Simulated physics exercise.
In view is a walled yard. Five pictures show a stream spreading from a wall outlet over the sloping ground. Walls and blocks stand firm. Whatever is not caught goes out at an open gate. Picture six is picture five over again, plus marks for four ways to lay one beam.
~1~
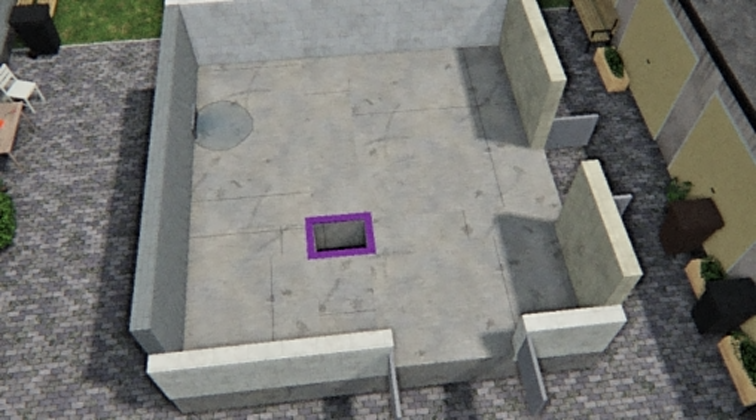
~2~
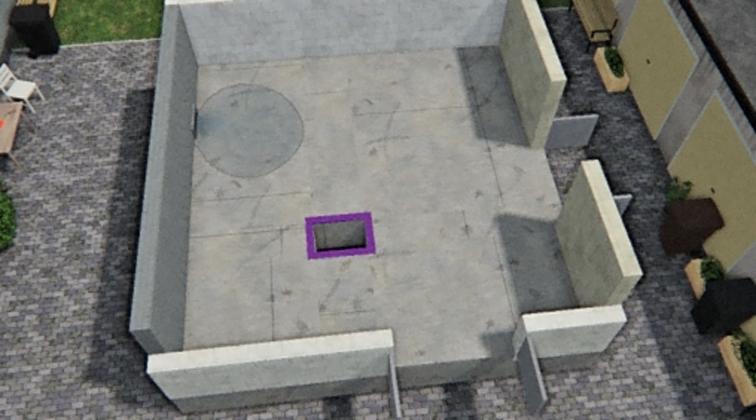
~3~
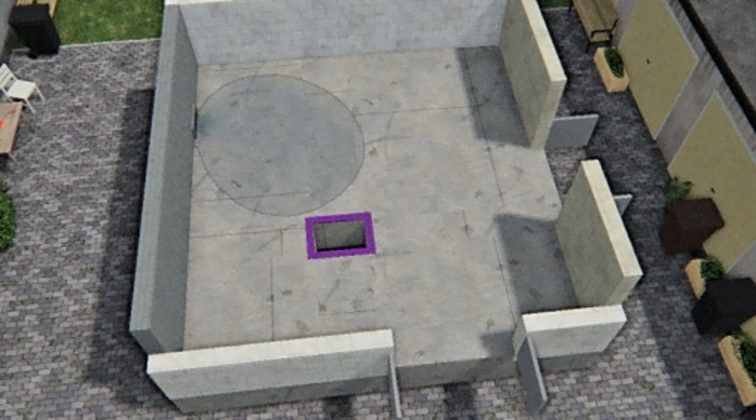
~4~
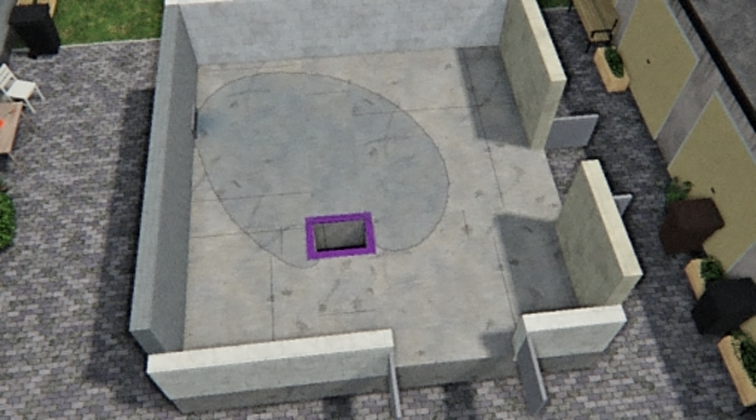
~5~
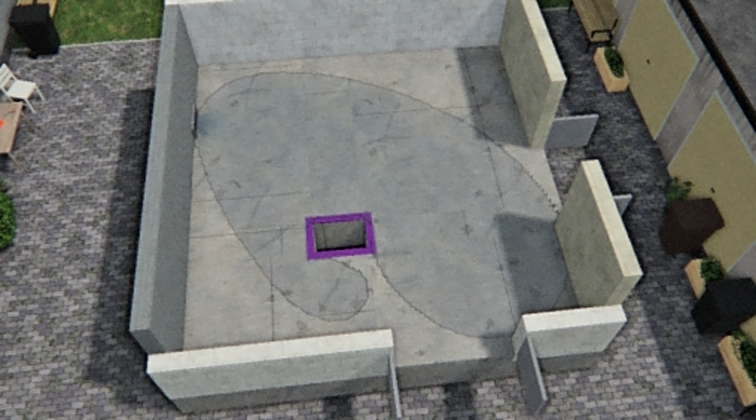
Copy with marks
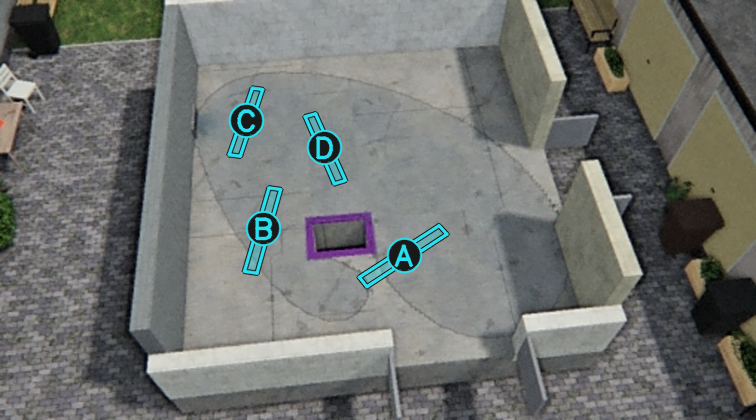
Walled yard with a thin sheet of water spreading from the left wall across the concrete, reaching and passing a purple-edged gully.
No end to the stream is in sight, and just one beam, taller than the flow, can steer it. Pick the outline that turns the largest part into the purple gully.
Place D.
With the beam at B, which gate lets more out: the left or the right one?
The left one.
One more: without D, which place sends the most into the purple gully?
That is place A.
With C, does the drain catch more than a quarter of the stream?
No.
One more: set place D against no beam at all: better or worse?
Better.
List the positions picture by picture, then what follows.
In the first frame, outfall at (194, 122); purple gully at (340, 235); open gate at (451, 346); open gate at (542, 186); front seen at (236, 143), 2 % of the ground wet; purple gully still dry.
In the second frame, front seen at (288, 155), 8 % of the ground wet; purple gully still dry.
In the third frame, front seen at (352, 169), 18 % of the ground wet; purple gully still dry.
In the fourth frame, front seen at (420, 240), 32 % of the ground wet; purple gully taking water.
In the fifth frame, front seen at (565, 260), 52 % of the ground wet; purple gully taking water.
On the marked copy, A from (363, 281) to (442, 229); B from (250, 272) to (274, 188); C from (234, 155) to (257, 88); D from (310, 115) to (339, 182).
Choosing A, about 32 % of the stream goes into the purple gully, about 67 % out by the gates.
Choosing B, about 22 % of the stream goes into the purple gully, about 78 % out by the gates.
Choosing C, about 12 % of the stream goes into the purple gully, about 87 % out by the gates.
Choosing D, about 52 % of the stream goes into the purple gully, about 47 % out by the gates.
